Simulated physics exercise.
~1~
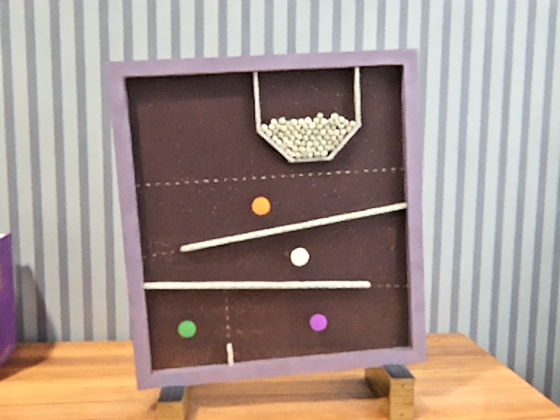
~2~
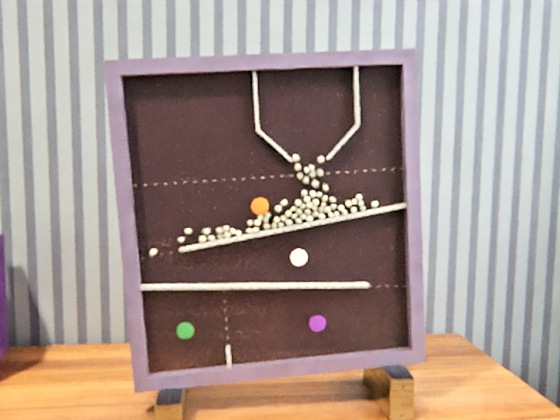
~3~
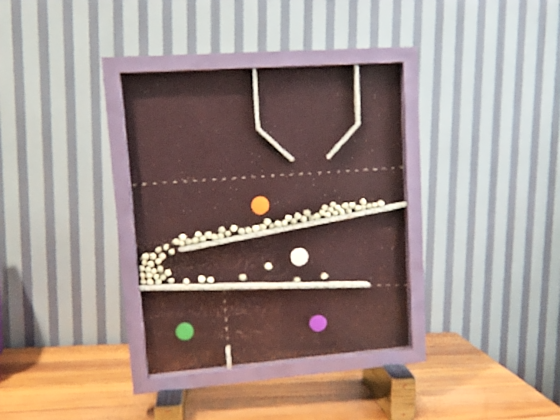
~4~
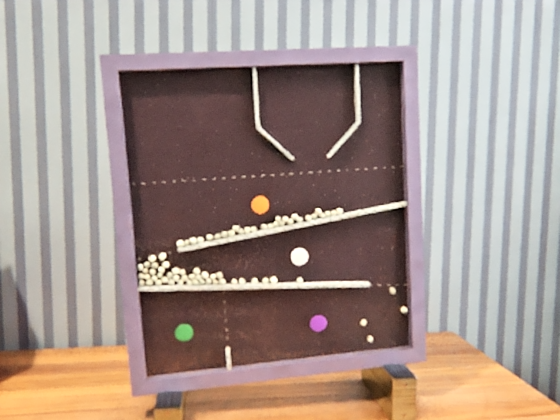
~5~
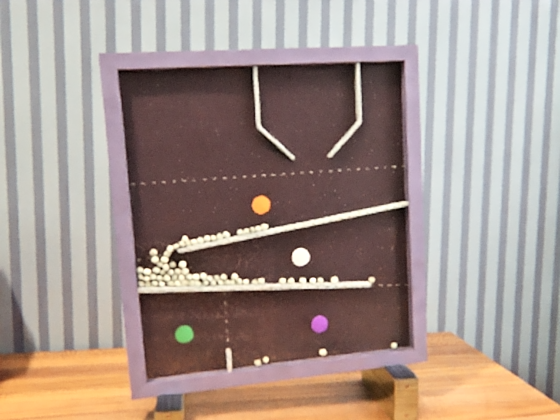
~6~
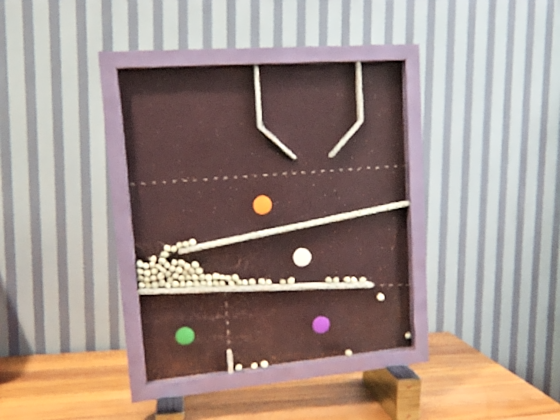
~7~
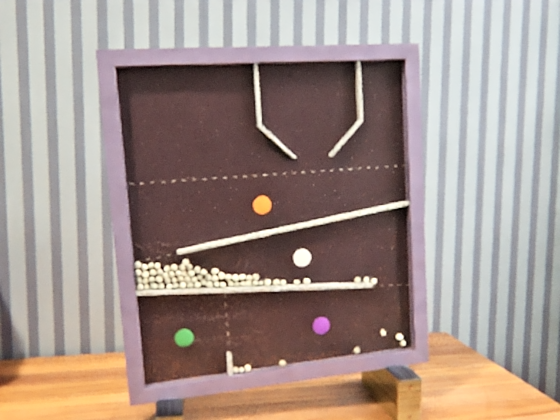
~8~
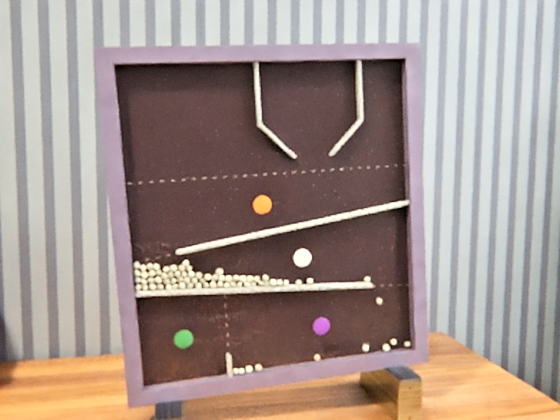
A purple-framed case shows white balls drop, roll down ramps and mostly settle beside the white dot.
